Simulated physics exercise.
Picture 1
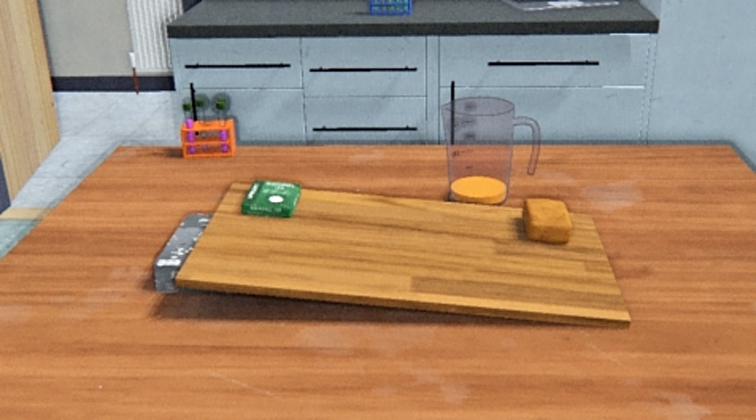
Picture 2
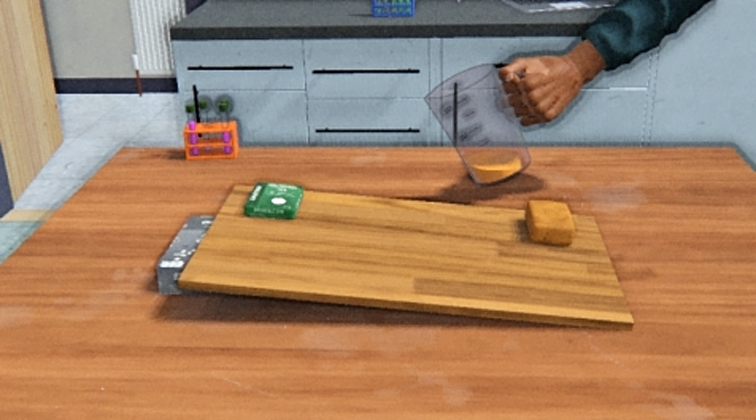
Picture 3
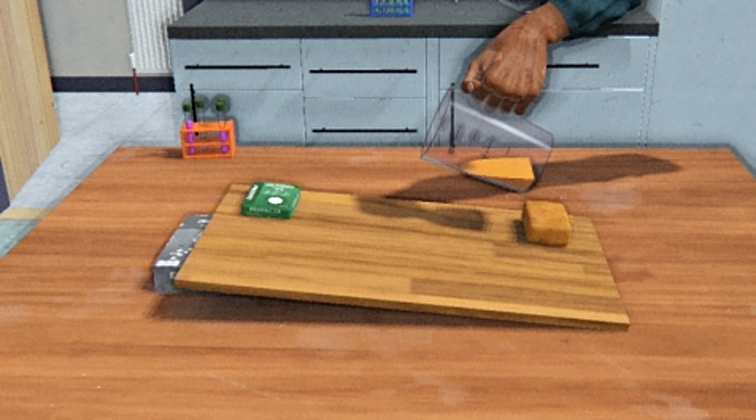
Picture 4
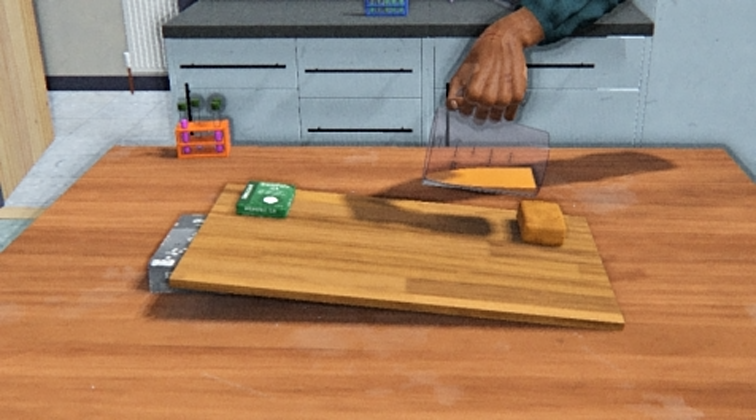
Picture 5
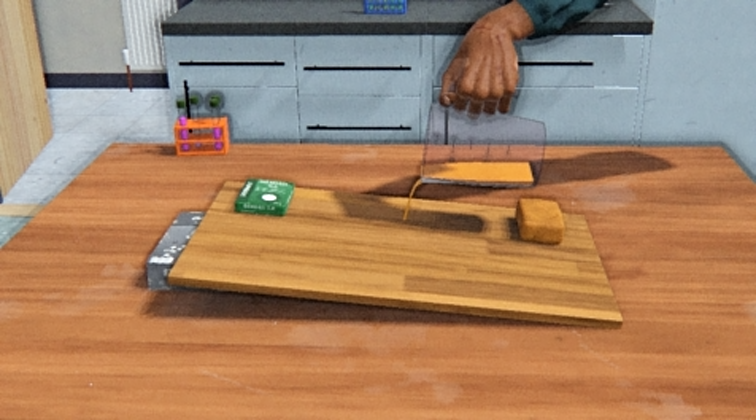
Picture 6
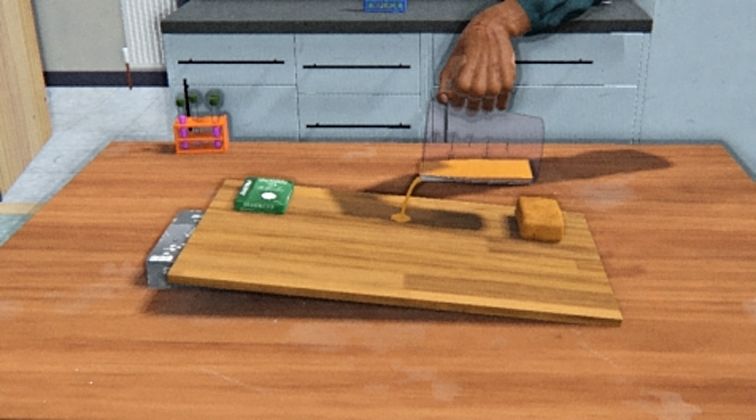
On a wooden table in a kitchen, a hand lifts a clear jug and tilts it to the left behind a sloping board carrying a green pouch and a bread roll, and a thin stream of orange liquid lands on the board.
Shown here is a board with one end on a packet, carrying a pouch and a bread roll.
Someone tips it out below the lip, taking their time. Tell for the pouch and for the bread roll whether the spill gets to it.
On the left the pouch stays dry; on the right the bread roll gets wet.
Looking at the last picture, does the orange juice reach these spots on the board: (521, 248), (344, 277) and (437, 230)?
Lab note - spot 1: Contact; spot 2: No contact; spot 3: Contact.
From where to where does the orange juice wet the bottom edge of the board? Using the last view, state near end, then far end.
Wet edge limits: (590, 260) near, (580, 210) far.
Next, it runs down to the right; the pouch is clear of it; the bread roll is clear of it.
After that, it runs down to the right; the pouch is clear of it; the bread roll is in it.
Finally, it runs down to the right and off the end; the pouch is clear of it; the bread roll is in it.
